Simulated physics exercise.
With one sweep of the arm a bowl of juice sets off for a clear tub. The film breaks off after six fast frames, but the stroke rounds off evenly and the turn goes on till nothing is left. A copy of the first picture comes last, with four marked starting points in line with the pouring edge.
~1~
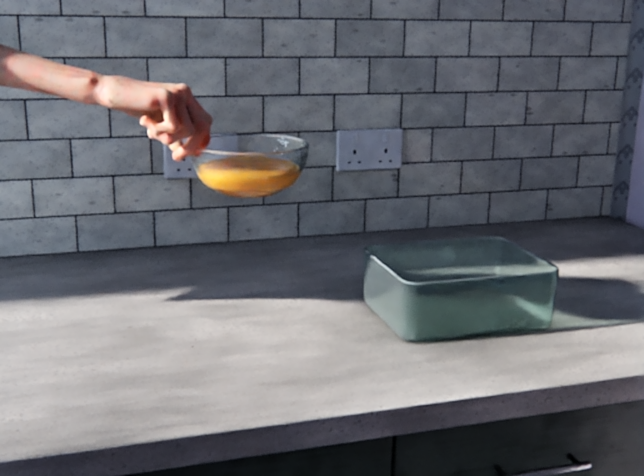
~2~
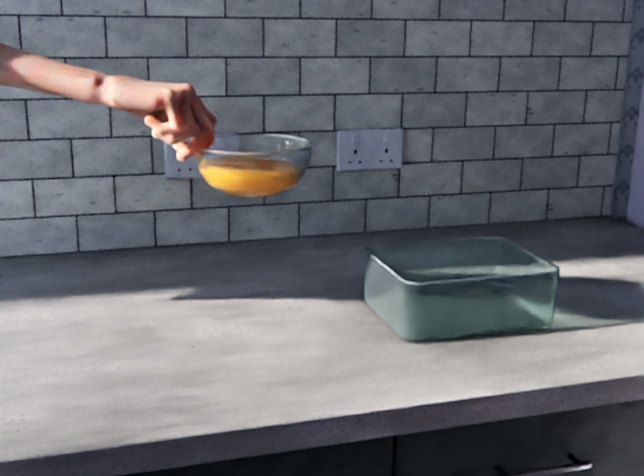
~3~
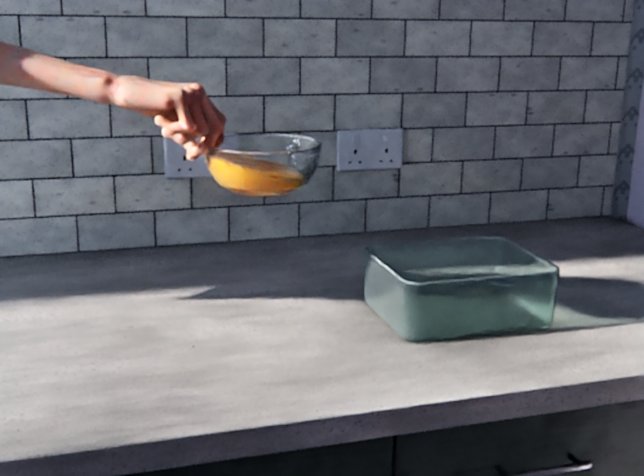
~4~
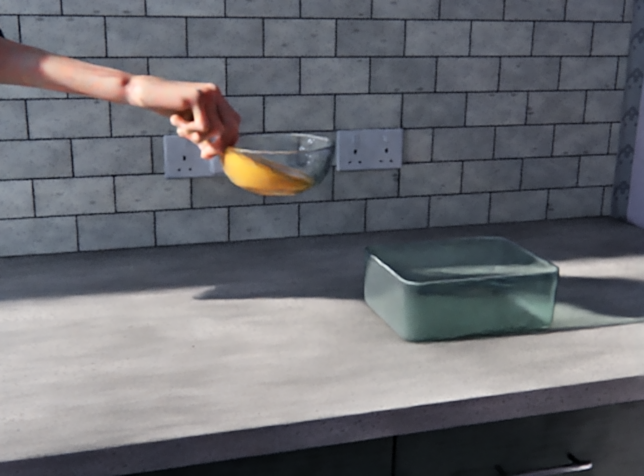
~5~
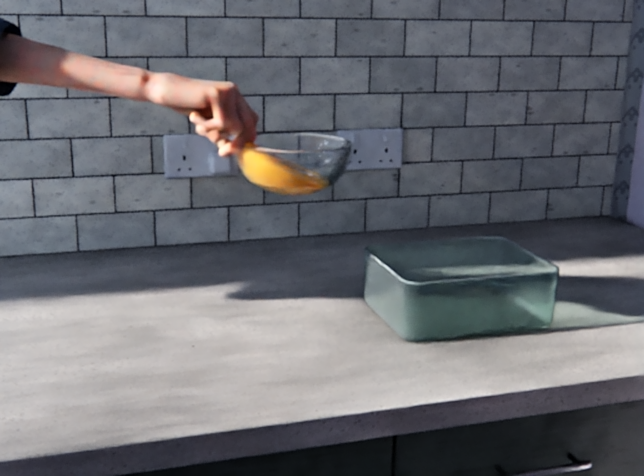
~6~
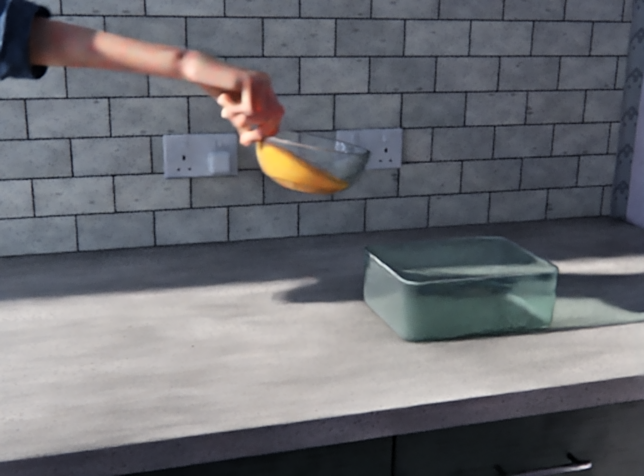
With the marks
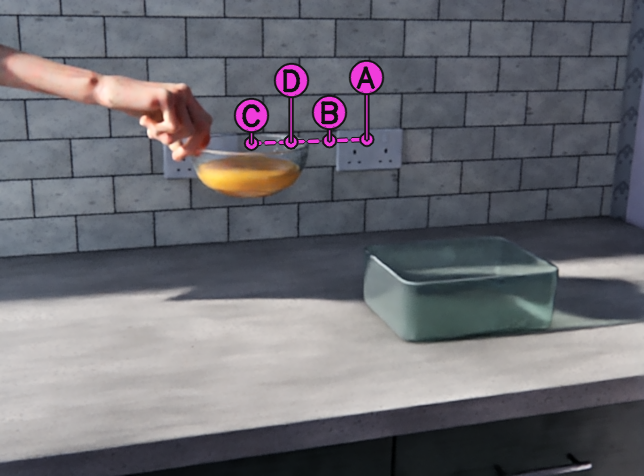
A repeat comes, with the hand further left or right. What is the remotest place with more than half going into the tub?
The limit is C.
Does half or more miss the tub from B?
No.
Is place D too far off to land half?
No, that is safe.
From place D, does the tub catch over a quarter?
Yes.
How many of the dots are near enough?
All four.
In magenta, A at (366, 139); B at (329, 140); C at (251, 143); D at (291, 142).
Choosing A, about 74 % lands in the tub, 6 % falls short and 20 % goes beside or beyond.
Choosing B, about 89 % lands in the tub, 8 % falls short and 3 % goes beside or beyond.
Choosing C, about 69 % lands in the tub, 22 % falls short and 8 % goes beside or beyond.
Choosing D, about 76 % lands in the tub, 8 % falls short and 16 % goes beside or beyond.
